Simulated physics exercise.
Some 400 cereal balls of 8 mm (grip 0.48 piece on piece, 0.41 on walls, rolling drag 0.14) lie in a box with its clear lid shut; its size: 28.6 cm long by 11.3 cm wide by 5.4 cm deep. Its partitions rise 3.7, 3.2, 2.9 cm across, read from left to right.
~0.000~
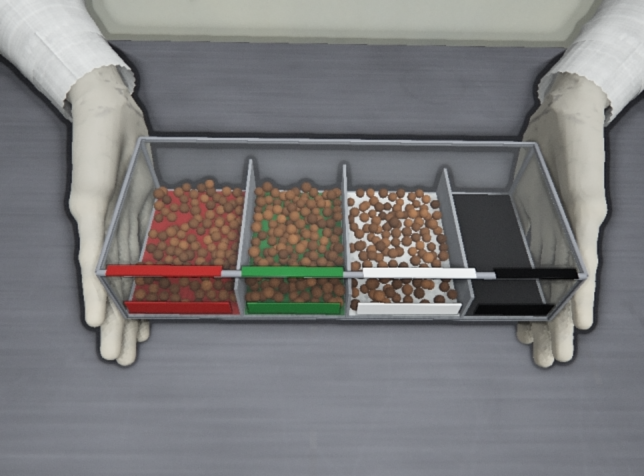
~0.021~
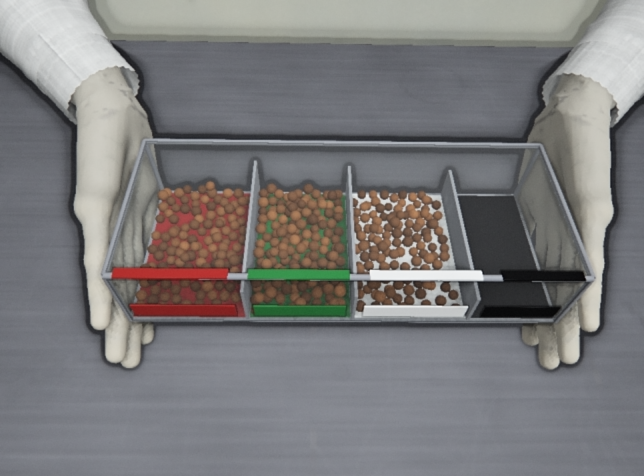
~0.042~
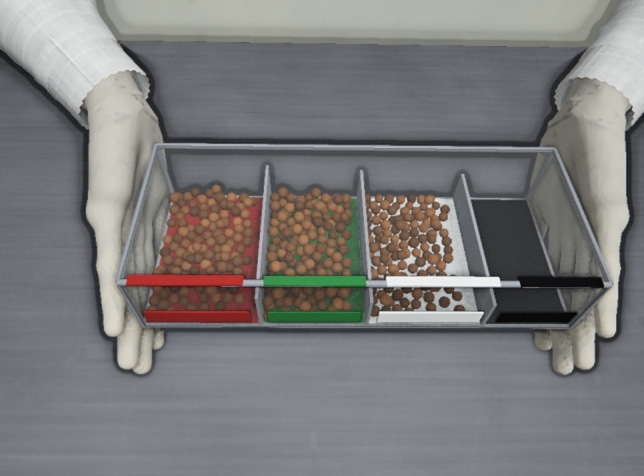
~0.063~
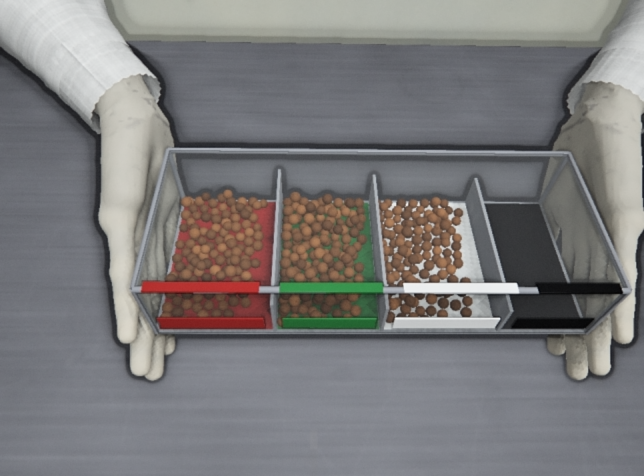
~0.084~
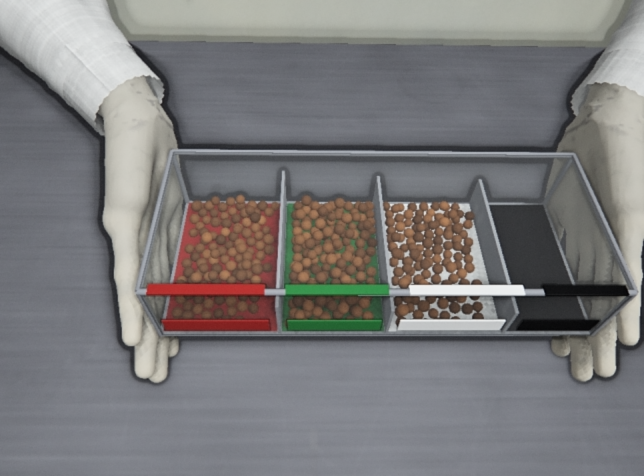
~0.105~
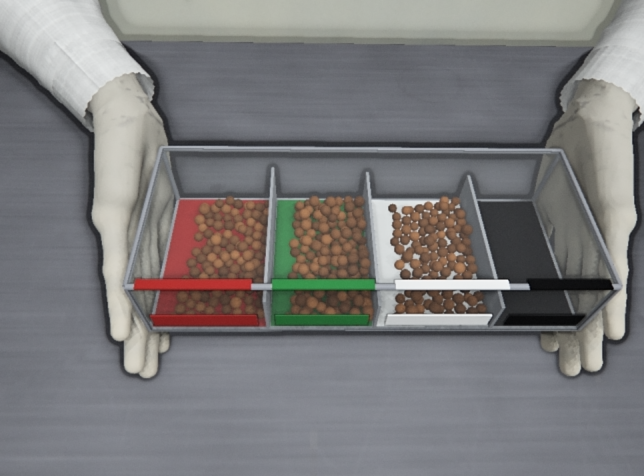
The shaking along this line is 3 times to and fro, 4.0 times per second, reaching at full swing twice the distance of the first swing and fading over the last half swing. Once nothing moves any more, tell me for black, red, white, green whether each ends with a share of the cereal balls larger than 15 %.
Larger than 15 % - black compartment: No, not larger; red compartment: Yes, larger; white compartment: Yes, larger; green compartment: Yes, larger.
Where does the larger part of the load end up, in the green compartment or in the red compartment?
More ends in the green compartment.
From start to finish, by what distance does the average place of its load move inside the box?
About 0.5 centimetres.
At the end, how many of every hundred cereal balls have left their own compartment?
Share displaced from original compartment: Approx. 5 %.
After 0.34 s, tilt 0 degrees; red 30 %, white 30 %, green 40 %; middle of all pieces near (365, 264).
After 0.54 s, tilt 0 degrees; red 30 %, white 30 %, green 40 %; middle of all pieces near (336, 252).
After 0.72 s, tilt 0 degrees; red 30 %, white 30 %, green 40 %; middle of all pieces near (266, 231).
Then, at 0.90 s, tilt 0 degrees; red 30 %, white 30 %, green 40 %; middle of all pieces near (309, 244).
By 1.3 s all is still; black 0 %, red 30 %, white 30 %, green 40 %.
